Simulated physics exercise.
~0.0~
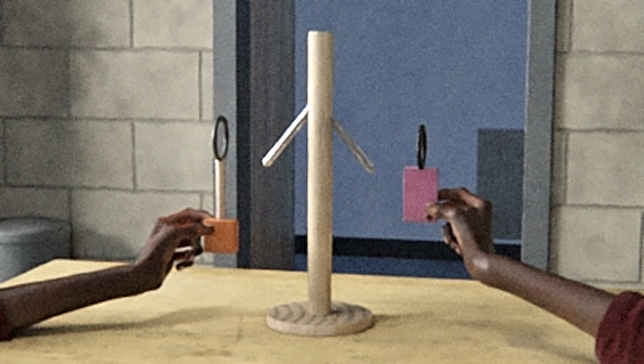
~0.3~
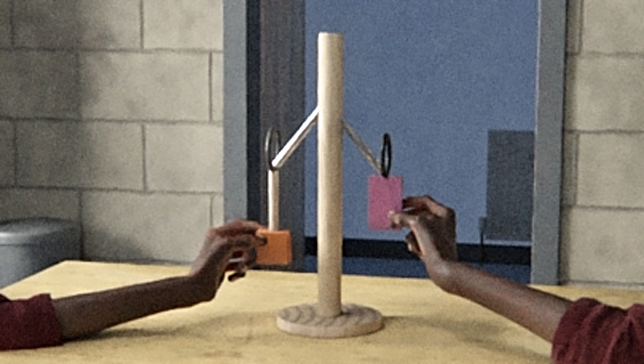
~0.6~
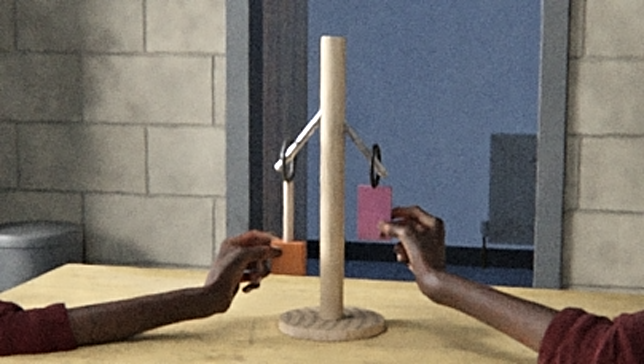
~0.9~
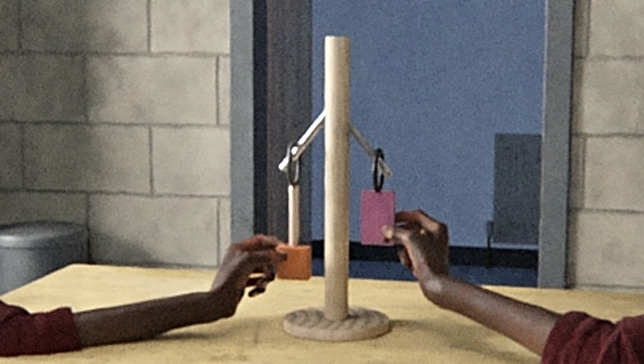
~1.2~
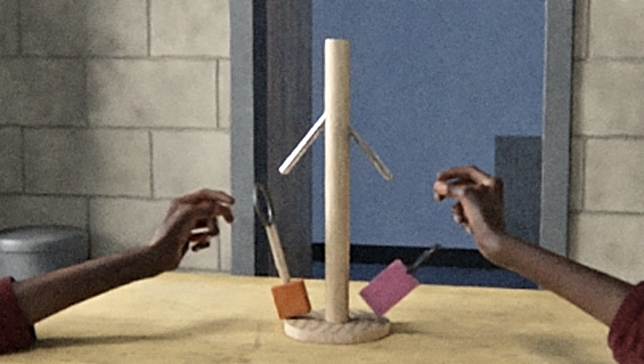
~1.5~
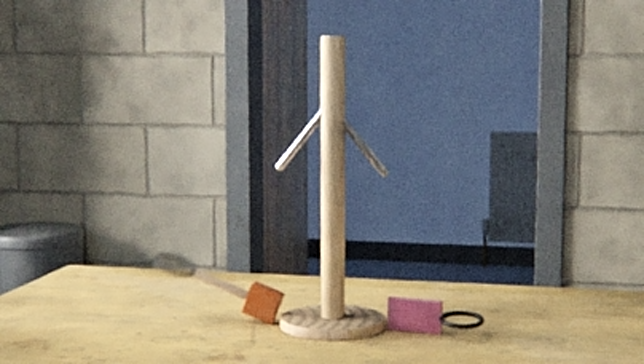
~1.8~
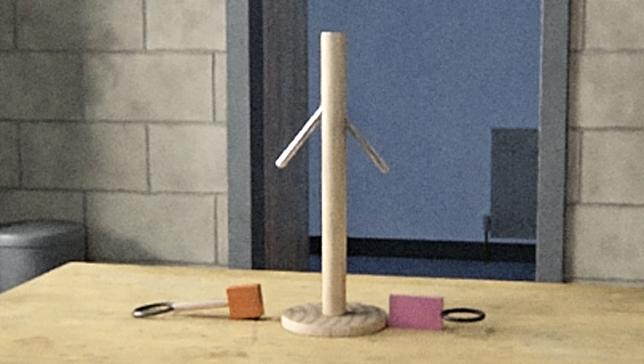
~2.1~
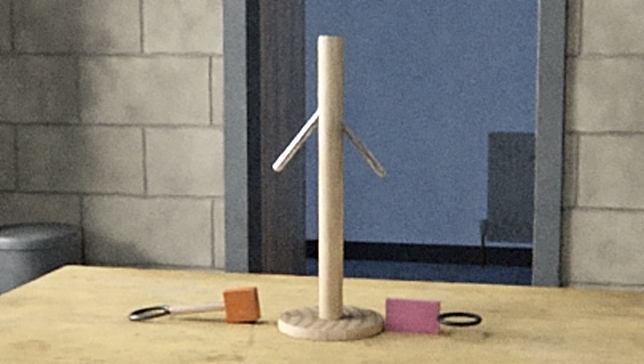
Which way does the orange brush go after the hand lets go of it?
It moves down, slipping from the peg and ending up lying on the table to the left of the stand.
